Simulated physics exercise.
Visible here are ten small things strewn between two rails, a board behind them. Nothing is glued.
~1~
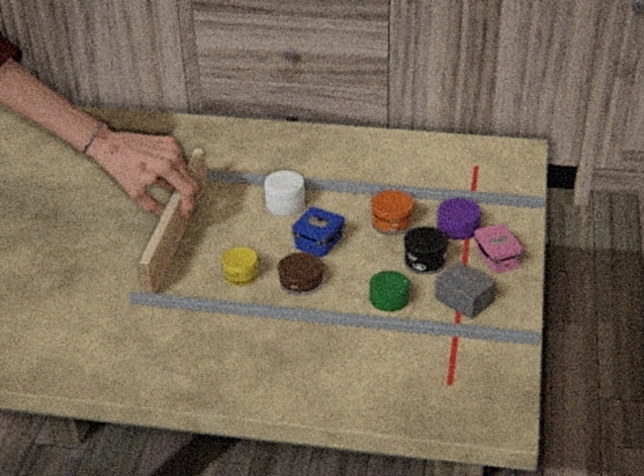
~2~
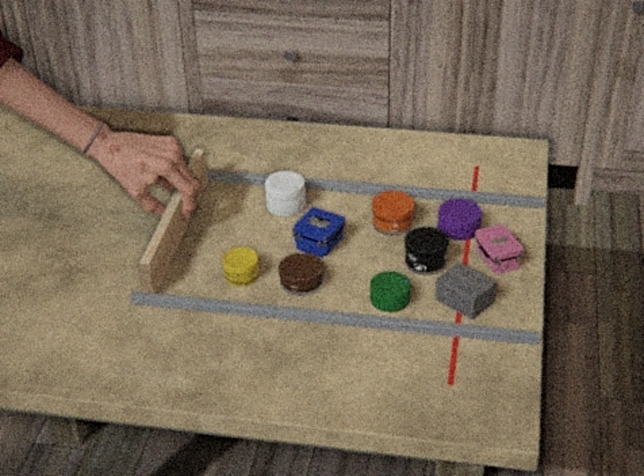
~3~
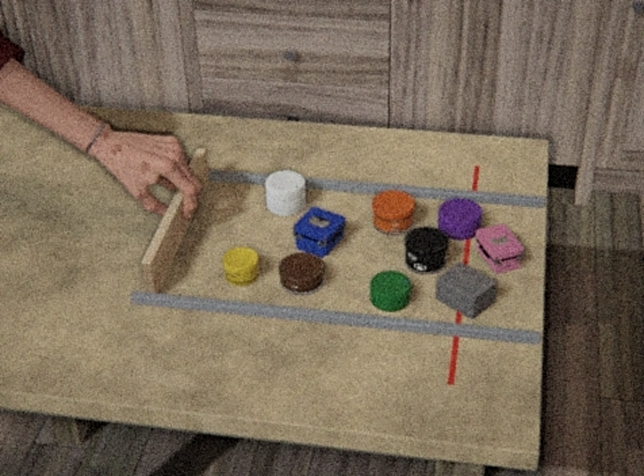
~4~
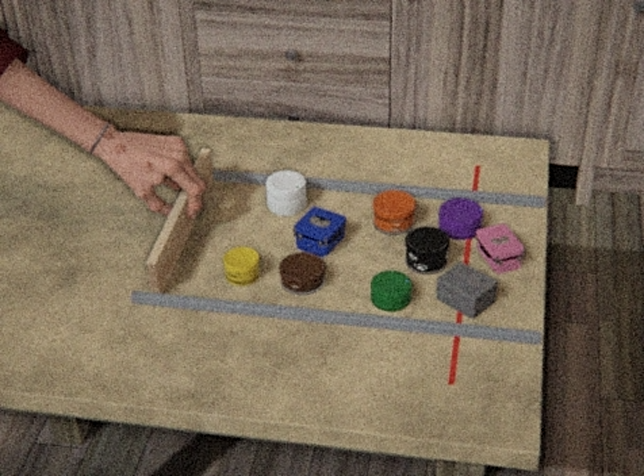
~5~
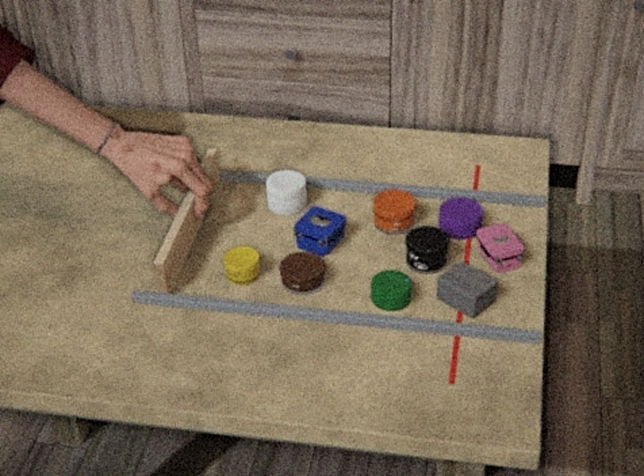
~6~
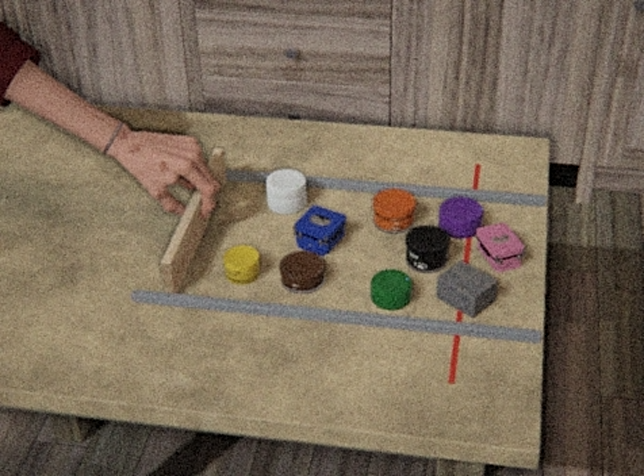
On a wooden tabletop, a hand slides an upright board slightly right toward ten small, still objects strewn between two grey rails.
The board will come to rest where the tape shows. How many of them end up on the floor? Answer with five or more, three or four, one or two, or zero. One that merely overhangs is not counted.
The count that falls is one or two.
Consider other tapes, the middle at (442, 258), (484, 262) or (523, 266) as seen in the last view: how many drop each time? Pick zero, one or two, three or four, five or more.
First zero, next one to two, finally at least five.
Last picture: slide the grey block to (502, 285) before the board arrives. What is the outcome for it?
Grey block: Gone.
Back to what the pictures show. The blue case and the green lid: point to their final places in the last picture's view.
First at (487, 242); second at (480, 309).
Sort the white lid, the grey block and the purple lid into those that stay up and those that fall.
Outcome - white lid safe, grey block safe, purple lid gone.
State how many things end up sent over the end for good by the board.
Count: 2.
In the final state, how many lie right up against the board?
4 of them.
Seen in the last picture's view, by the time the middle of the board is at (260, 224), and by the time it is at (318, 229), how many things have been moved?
3 at one spot and 5 at the other.
Soon after, none off yet; pink case at rest near (499, 248); grey block at rest near (467, 289); purple lid at rest near (461, 218).
After that, none off yet; pink case at rest near (499, 248); grey block at rest near (467, 289); purple lid displaced a little near (481, 219).
In the end, the number that fall off is one or two; gone, purple lid and pink case.
